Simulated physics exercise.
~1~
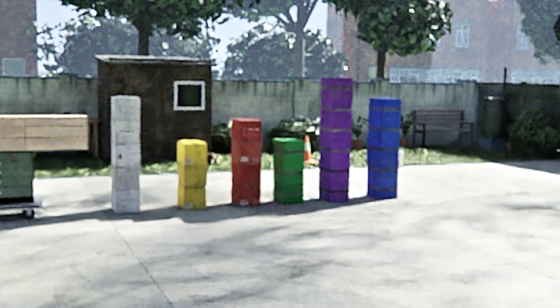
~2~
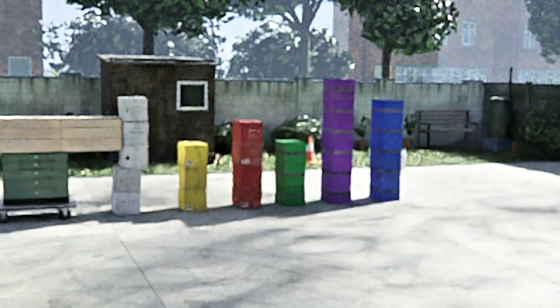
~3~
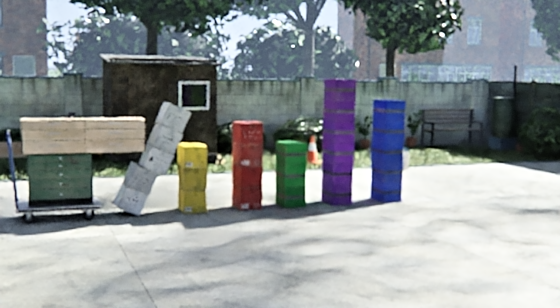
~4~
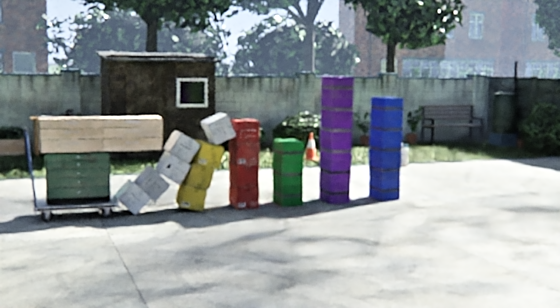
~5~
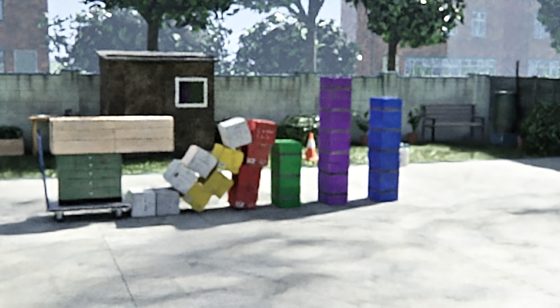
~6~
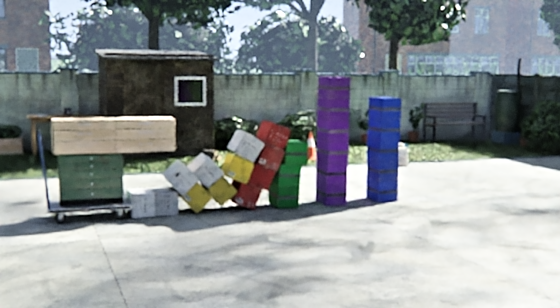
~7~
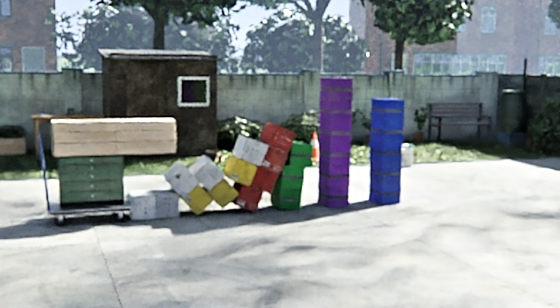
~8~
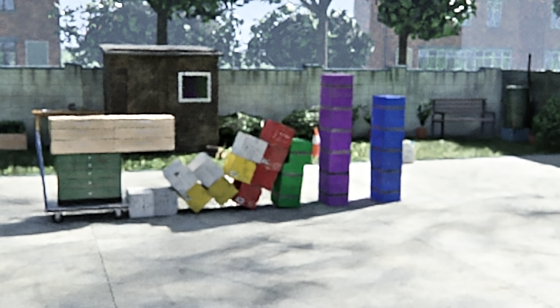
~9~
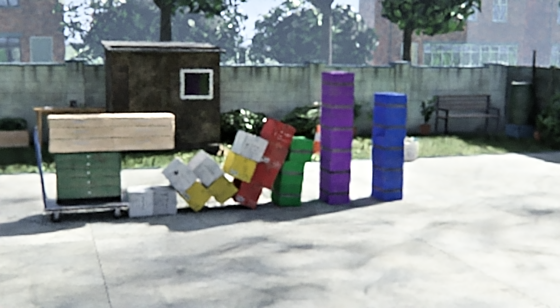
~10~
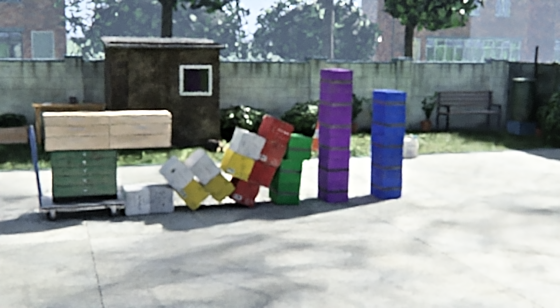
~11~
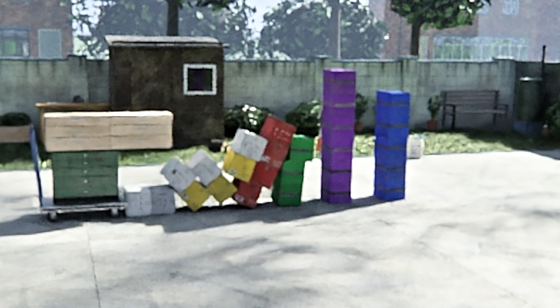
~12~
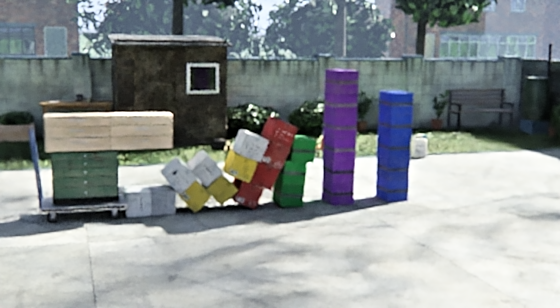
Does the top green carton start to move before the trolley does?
No, the trolley moves first. It is already rolling toward the white column well before the top green carton is pushed to the right.
